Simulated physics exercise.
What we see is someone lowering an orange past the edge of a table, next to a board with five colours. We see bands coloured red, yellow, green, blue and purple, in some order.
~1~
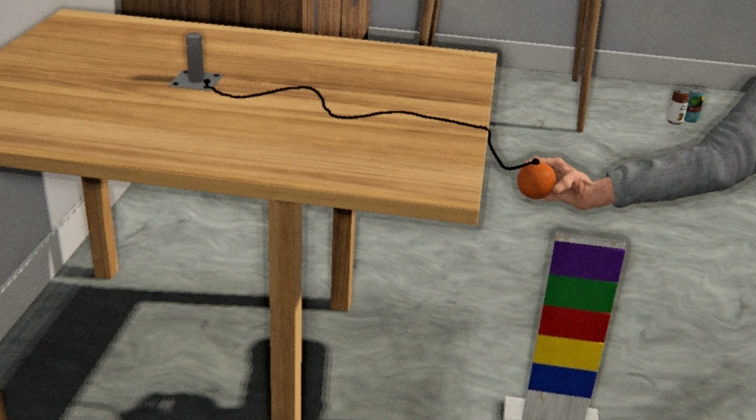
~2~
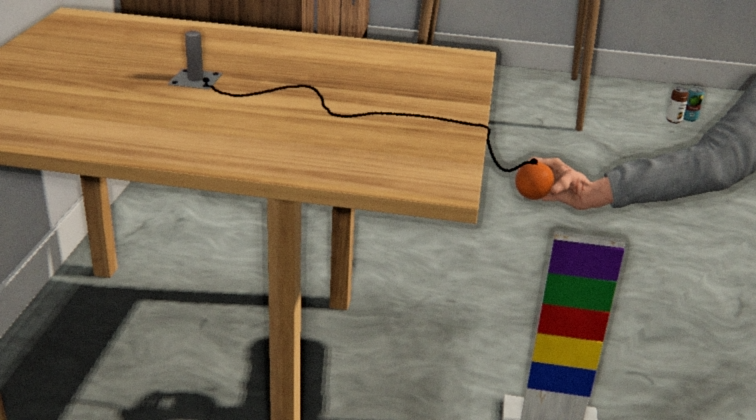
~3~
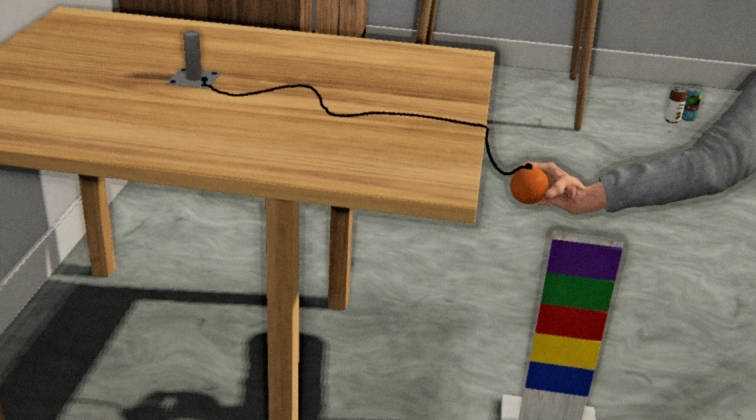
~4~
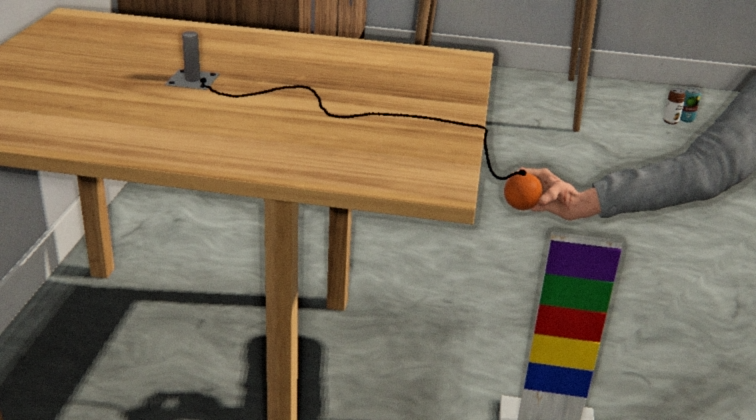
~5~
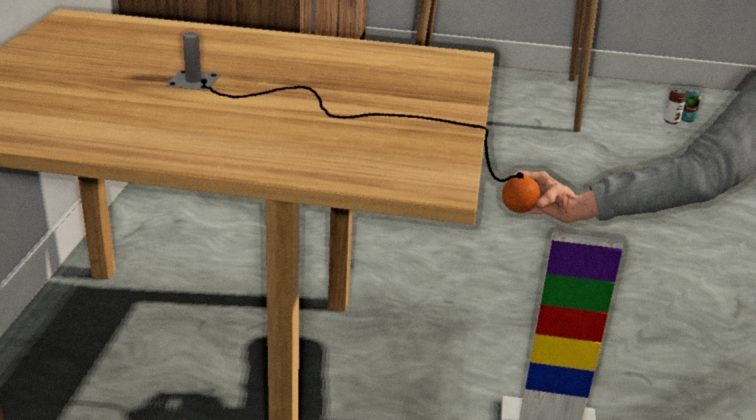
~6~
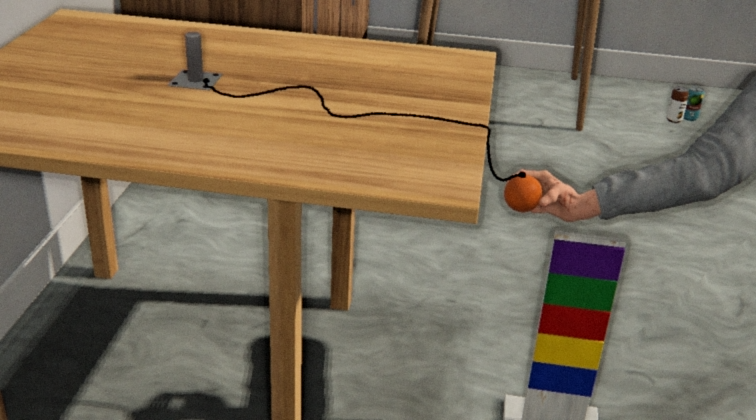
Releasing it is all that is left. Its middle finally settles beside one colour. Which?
Green.
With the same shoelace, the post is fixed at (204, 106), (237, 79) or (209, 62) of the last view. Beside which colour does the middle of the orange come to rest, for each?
Red; red; green.
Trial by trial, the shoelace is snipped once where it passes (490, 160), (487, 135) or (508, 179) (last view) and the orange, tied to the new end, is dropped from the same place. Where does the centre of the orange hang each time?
Roughly at (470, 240) for the first, (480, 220) for the second and (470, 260) for the third.
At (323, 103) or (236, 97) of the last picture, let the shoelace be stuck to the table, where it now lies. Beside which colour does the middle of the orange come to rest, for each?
In order: Purple; green.
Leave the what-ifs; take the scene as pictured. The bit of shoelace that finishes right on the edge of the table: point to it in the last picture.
Roughly (420, 116).
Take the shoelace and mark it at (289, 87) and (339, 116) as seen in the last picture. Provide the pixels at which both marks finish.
Near (313, 98) and (408, 114).
Soon after, orange near (448, 269); level with green.
After that, orange near (486, 277); level with green.
In the end, orange near (474, 278); level with green. Its middle rests at the green band.
